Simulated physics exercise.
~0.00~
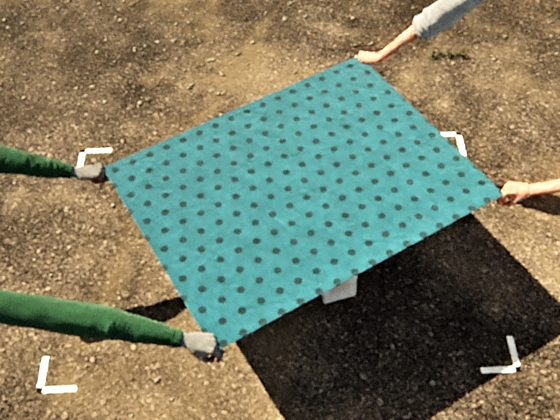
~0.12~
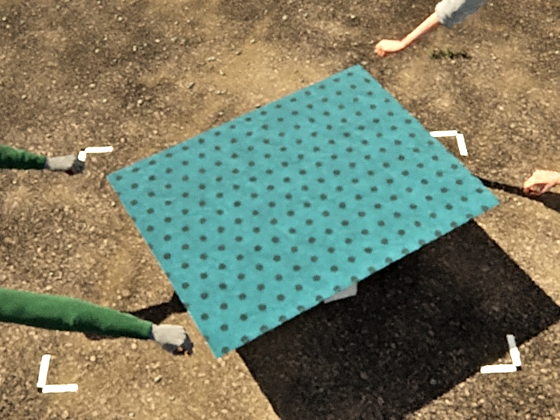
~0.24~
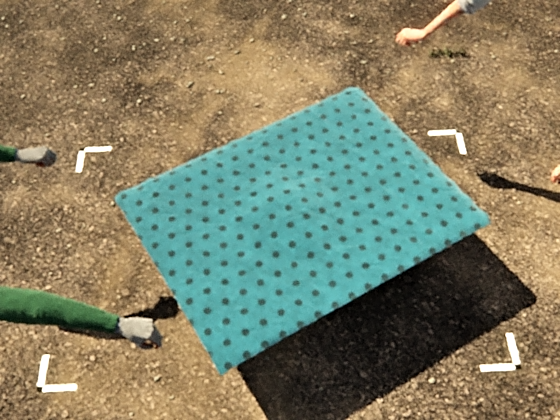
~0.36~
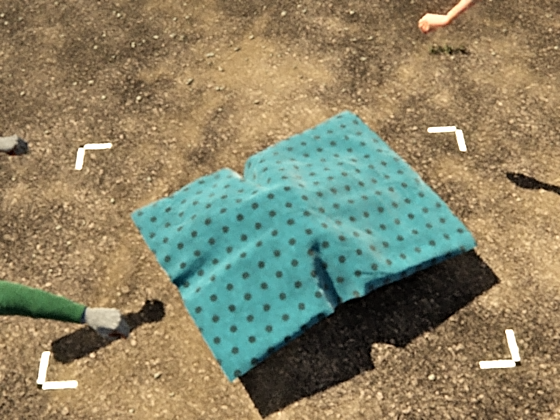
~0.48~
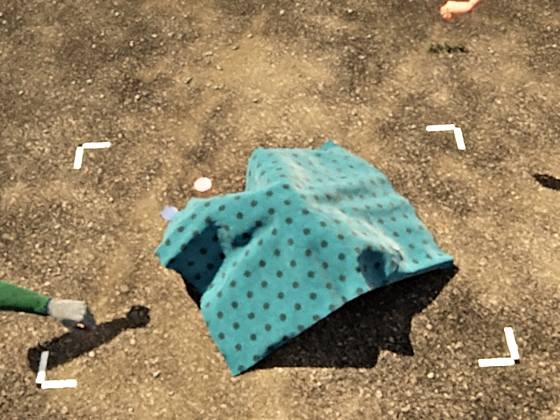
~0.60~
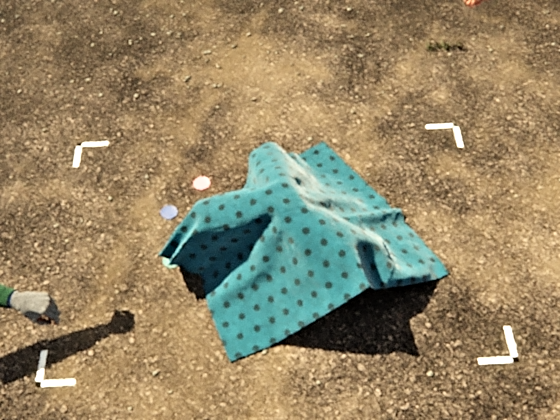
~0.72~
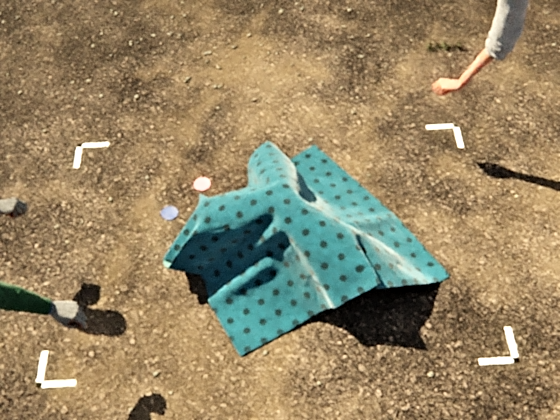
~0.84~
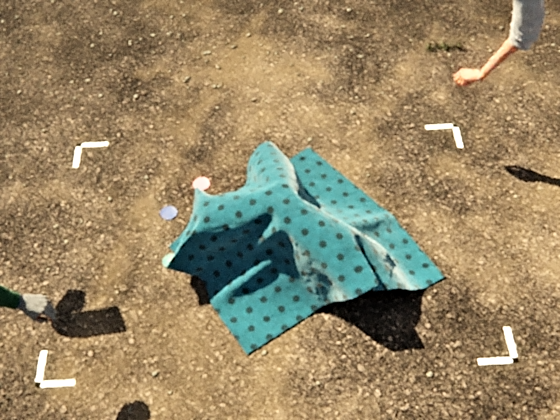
On a gravelly brown site floor marked by four white corner brackets, seen from above at an angle, four hands hold a teal dust sheet with dark dots flat in the air, green sleeves at left and bare hands at right. The hands let go and draw back, and the sheet sinks level over its shadow. It then buckles over hidden objects, its edges folding down as a pale pink disc and a pale blue one come into view at its upper left. The sheet settles into peaks and creases and rests nearly still, mostly propped up, with both small discs uncovered.
